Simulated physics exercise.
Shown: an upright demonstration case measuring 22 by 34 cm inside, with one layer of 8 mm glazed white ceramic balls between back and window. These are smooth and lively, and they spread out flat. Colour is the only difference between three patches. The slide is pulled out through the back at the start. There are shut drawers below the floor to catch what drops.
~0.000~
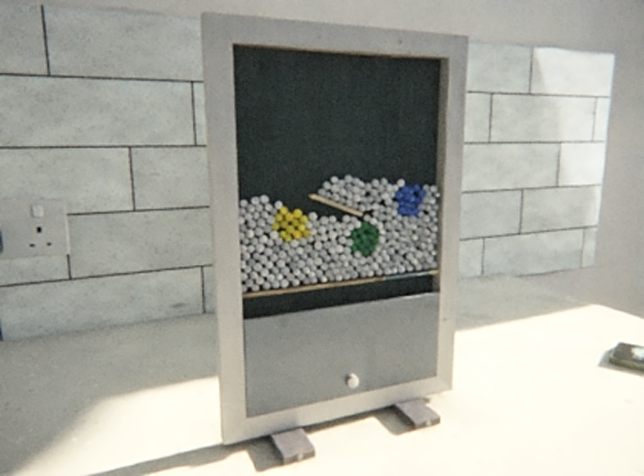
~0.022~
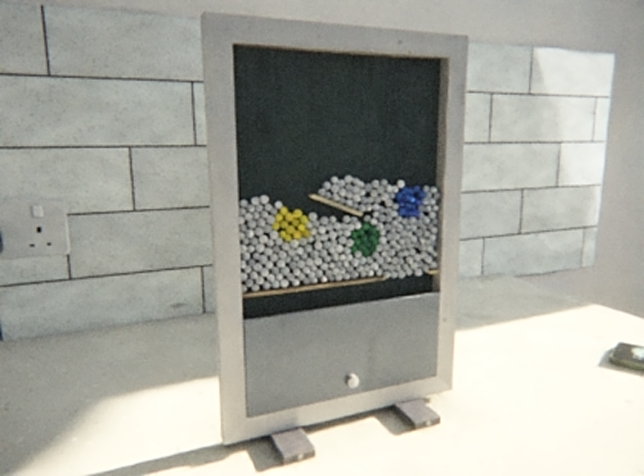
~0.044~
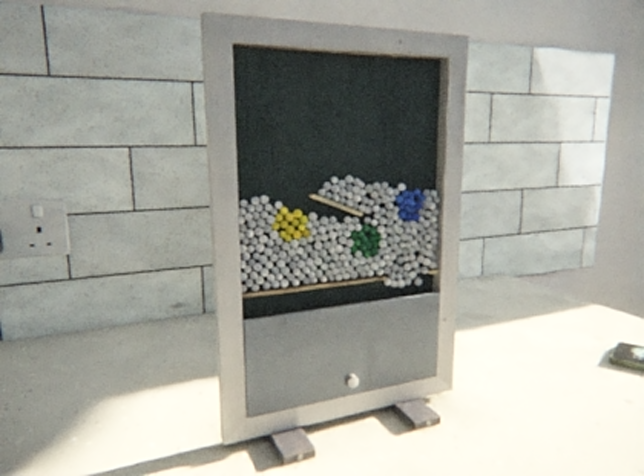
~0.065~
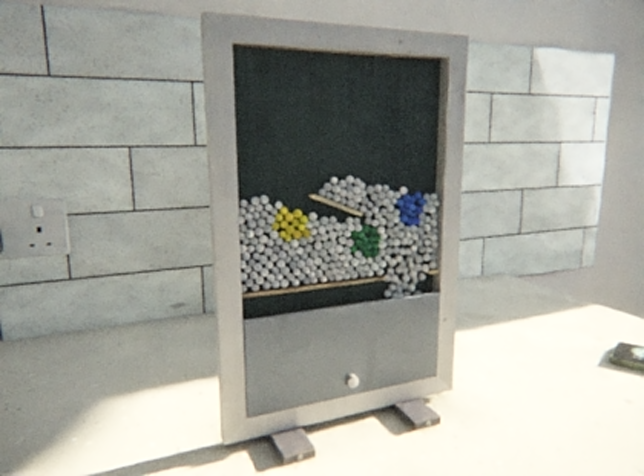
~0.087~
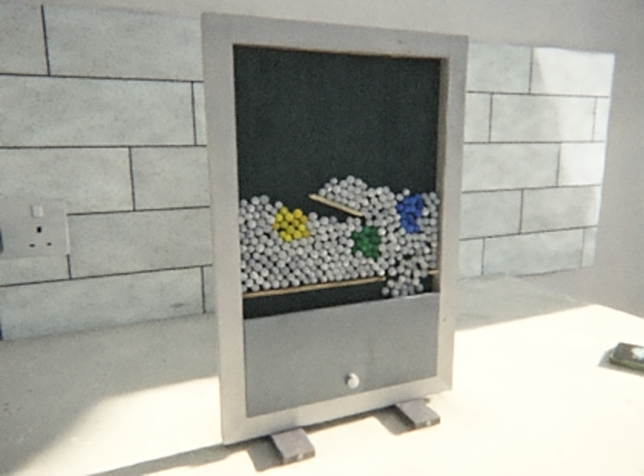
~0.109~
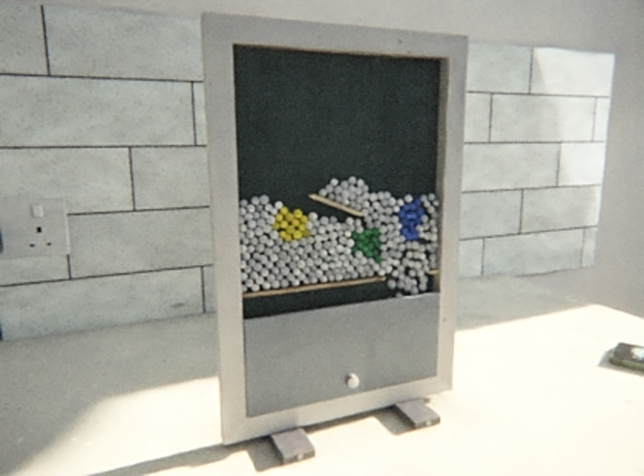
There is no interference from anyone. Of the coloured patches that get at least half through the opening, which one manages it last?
Yellow.
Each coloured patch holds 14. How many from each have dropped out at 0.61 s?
The blue patch has 14 out, the yellow patch 0, the green patch 14.
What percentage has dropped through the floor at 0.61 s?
Some 55 percent by that moment.
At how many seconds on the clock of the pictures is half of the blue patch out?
It happens at about 0.2 s.
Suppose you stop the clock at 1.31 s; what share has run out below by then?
Close to 70 percent at that moment.
After 0.26 s, 30 % are out; out of 14, blue 11, yellow 0, green 1.
After 0.61 s, 55 % are out; out of 14, blue 14, yellow 0, green 14.
After 1.31 s, 70 % are out; out of 14, blue 14, yellow 7, green 14.
At rest by 4.1 s, 80 % are out; out of 14, blue 14, yellow 14, green 14; half out at blue 0.24 s, yellow 1.41 s, green 0.36 s.
